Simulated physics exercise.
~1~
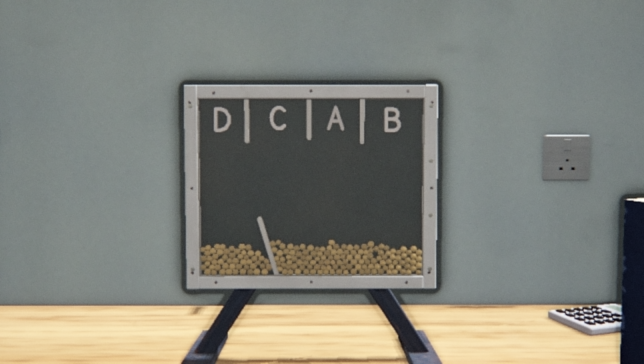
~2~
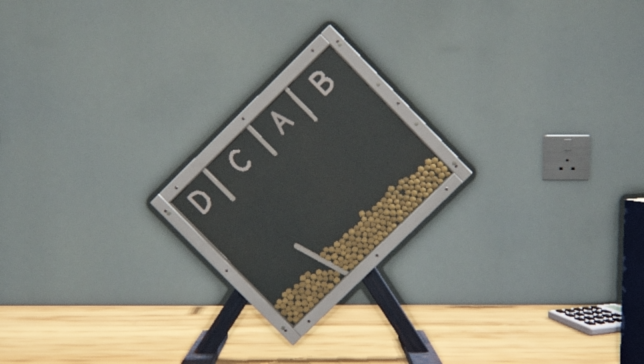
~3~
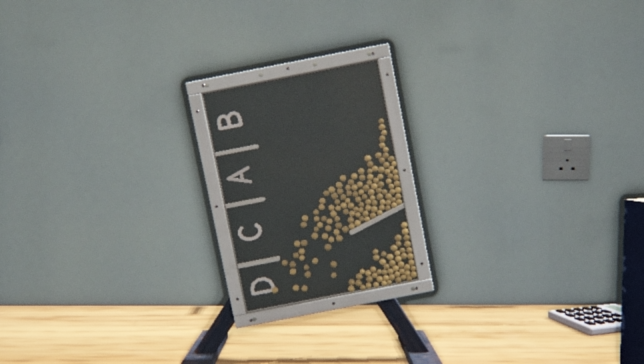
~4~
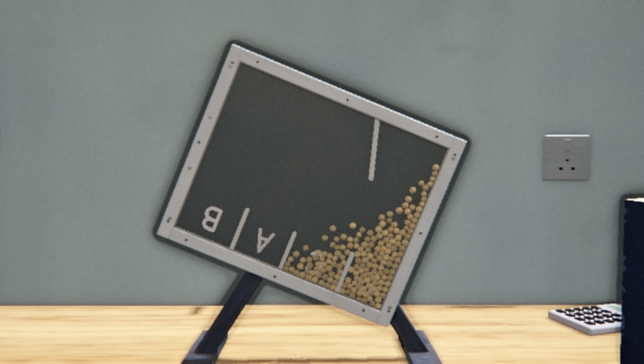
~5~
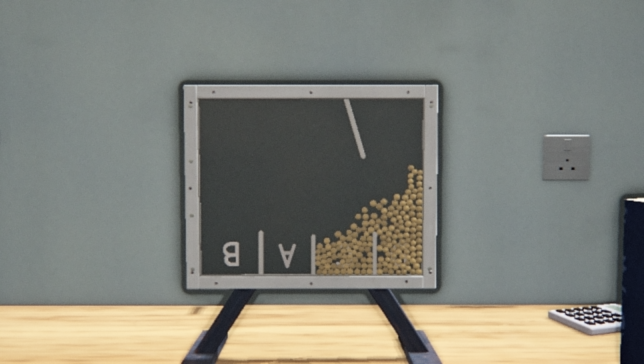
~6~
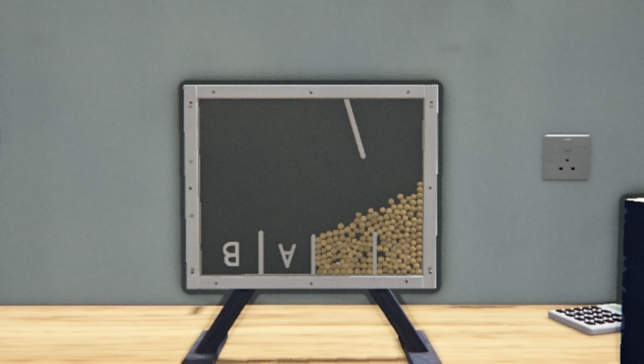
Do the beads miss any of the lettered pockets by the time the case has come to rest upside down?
Yes, they miss pockets A and B, which stay empty. The beads all end up heaped in and over C and D on the right, with a good share in each.
